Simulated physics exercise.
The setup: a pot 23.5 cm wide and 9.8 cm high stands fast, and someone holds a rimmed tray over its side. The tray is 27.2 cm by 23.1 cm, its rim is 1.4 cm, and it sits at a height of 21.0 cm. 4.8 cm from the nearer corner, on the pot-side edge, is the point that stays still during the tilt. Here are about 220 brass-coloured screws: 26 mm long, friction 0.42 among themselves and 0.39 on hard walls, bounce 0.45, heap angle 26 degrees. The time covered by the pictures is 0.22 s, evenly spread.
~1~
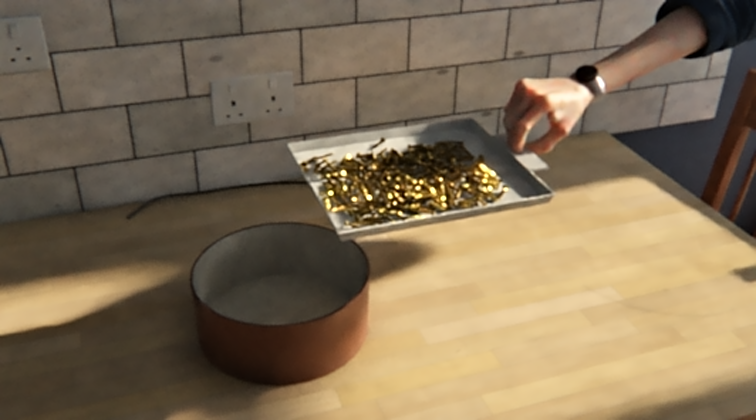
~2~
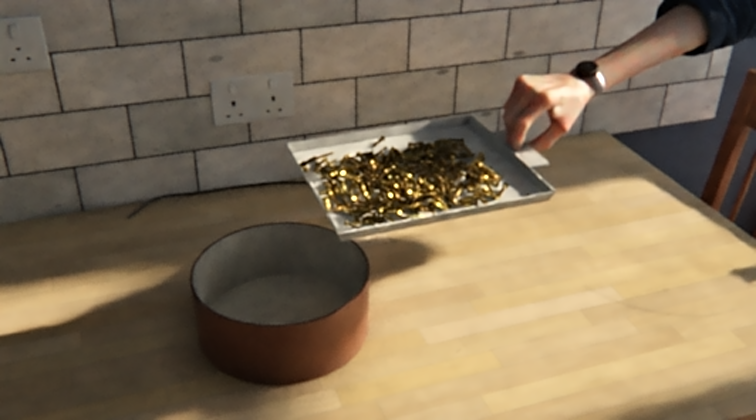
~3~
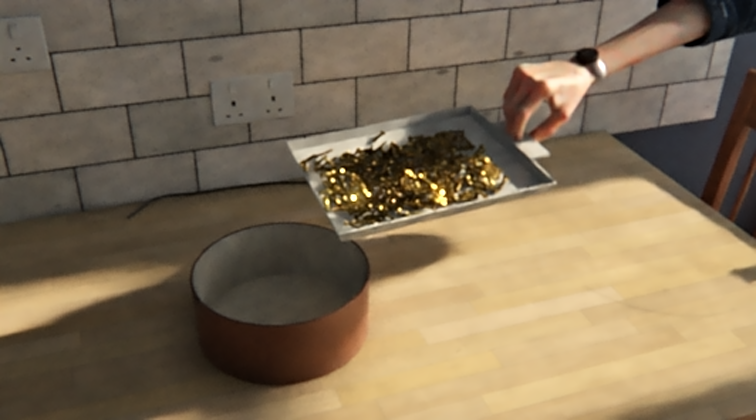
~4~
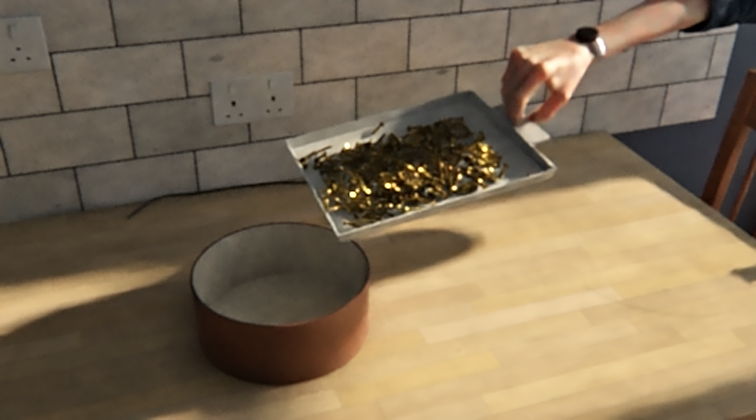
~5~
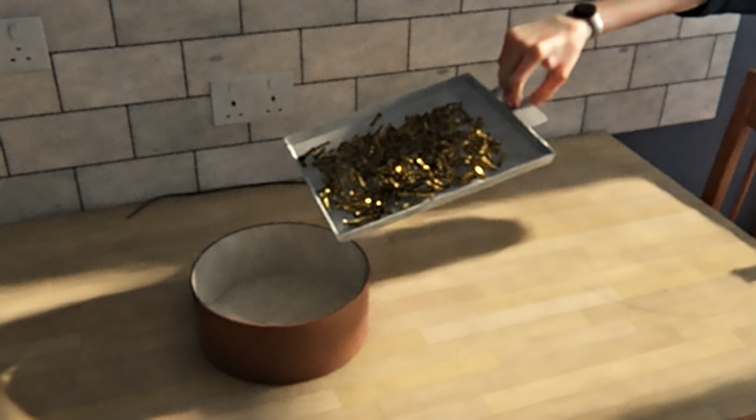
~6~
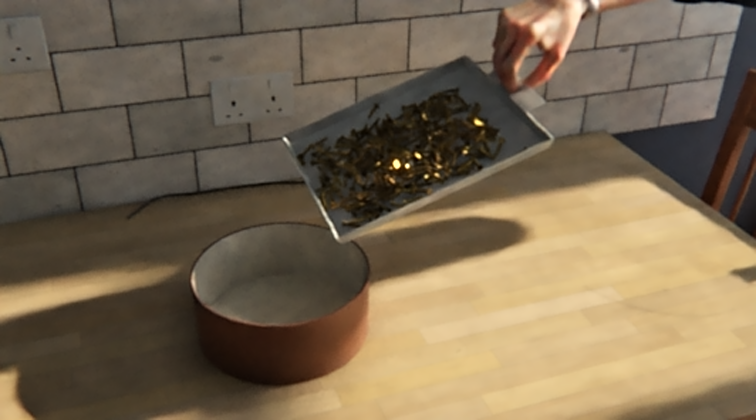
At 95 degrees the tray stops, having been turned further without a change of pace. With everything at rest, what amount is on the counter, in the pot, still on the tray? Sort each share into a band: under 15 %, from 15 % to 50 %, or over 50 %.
Counter: From 15 % to 50 %; pot: Over 50 %; tray: Under 15 %.
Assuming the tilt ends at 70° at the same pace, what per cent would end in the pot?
Around 60 in a hundred.
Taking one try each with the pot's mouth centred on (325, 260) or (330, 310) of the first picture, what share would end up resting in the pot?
First try around 30 %, second around 75 %.
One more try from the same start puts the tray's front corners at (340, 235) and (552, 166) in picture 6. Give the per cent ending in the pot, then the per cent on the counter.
You'd end with pot at 30 and counter at 70.
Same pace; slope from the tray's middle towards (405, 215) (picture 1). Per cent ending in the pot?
Roughly 0 percent of them.
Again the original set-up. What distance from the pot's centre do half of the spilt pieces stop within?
Distance: Around 20 cm.
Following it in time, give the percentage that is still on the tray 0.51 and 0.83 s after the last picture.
Estimates: 20; 0.
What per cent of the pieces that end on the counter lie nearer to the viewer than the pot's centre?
I'd put it at around 100 per cent.
Then, 0.31 s after the last picture, tilt 57 degrees; the tray holds 100 %, the pot 0 %.
Then, 0.51 s after the last picture, tilt 81 degrees; the tray holds 20 %, the pot 15 %.
Then, 0.83 s after the last picture, tilt 95 degrees; the tray holds 0 %, the pot 65 %.
In the end, counter 35 %, pot 65 %, tray 0 %.
